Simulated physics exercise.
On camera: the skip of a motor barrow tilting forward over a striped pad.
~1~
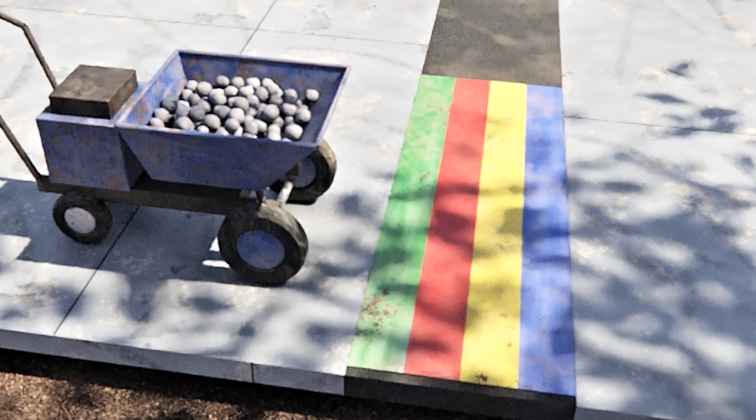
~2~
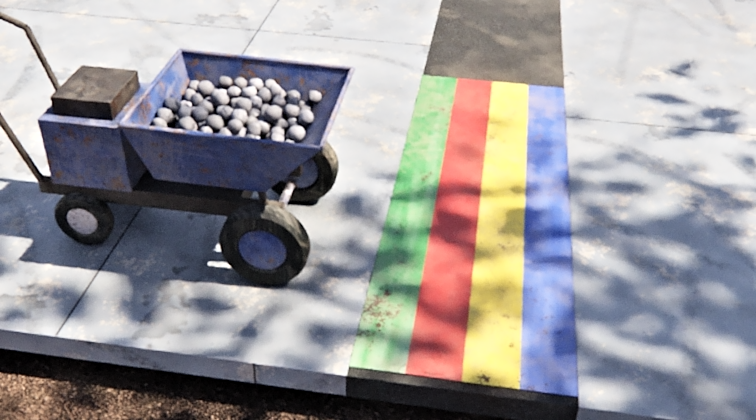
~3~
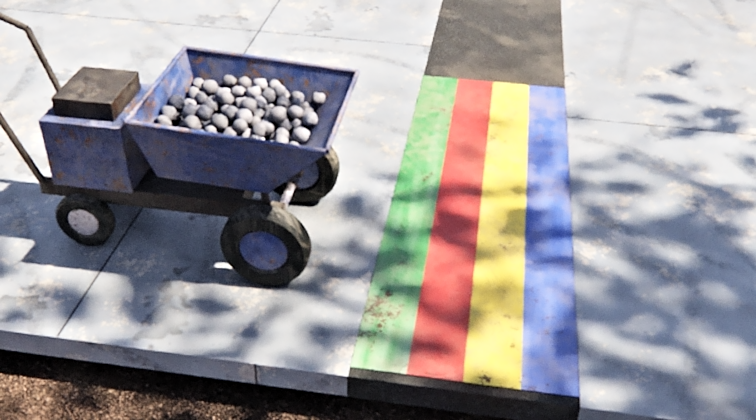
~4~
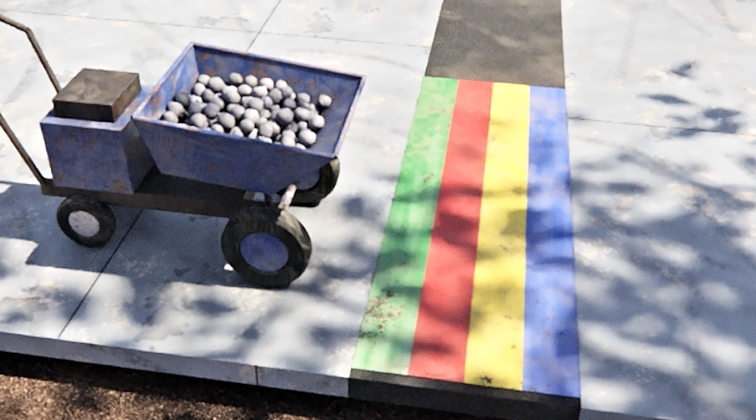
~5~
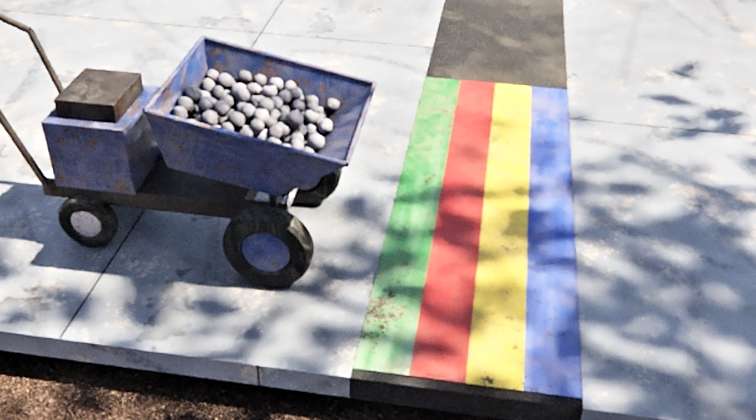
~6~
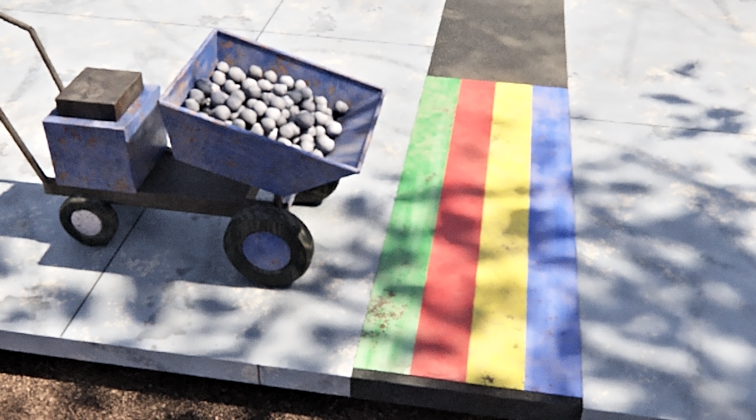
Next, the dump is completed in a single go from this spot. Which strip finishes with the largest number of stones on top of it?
The red strip.
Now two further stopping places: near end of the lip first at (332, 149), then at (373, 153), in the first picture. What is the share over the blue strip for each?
10 % then 20 %.
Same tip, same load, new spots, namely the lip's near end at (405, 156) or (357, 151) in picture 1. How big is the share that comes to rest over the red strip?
Well, you'd get roughly 0 per cent from the first place and roughly 10 per cent from the second.
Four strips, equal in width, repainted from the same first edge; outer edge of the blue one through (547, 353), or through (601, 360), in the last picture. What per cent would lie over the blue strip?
Shares: Near 10 %; near 10 %.
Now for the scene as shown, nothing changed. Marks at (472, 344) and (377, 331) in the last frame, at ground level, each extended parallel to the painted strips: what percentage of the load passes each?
30 % and 70 %, in that order.
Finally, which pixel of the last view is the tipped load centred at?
Resting centre, last frame: Roughly (478, 253).
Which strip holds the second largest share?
Rank two: The yellow strip.
Soon, skip tipped steeply; all in the skip.
A while on, skip tipped right over; about half in the skip; a small part over the green strip; about a third over the red strip; a small part over the yellow strip.
Towards the end, skip tipped right over; about a quarter in the skip; a small part over the green strip; about a third over the red strip; about a quarter over the yellow strip; a small part over the blue strip; a small part off the paint.
Finally, skip tipped right over; about a quarter in the skip; a small part over the green strip; about a third over the red strip; about a quarter over the yellow strip; a small part over the blue strip; a small part off the paint.
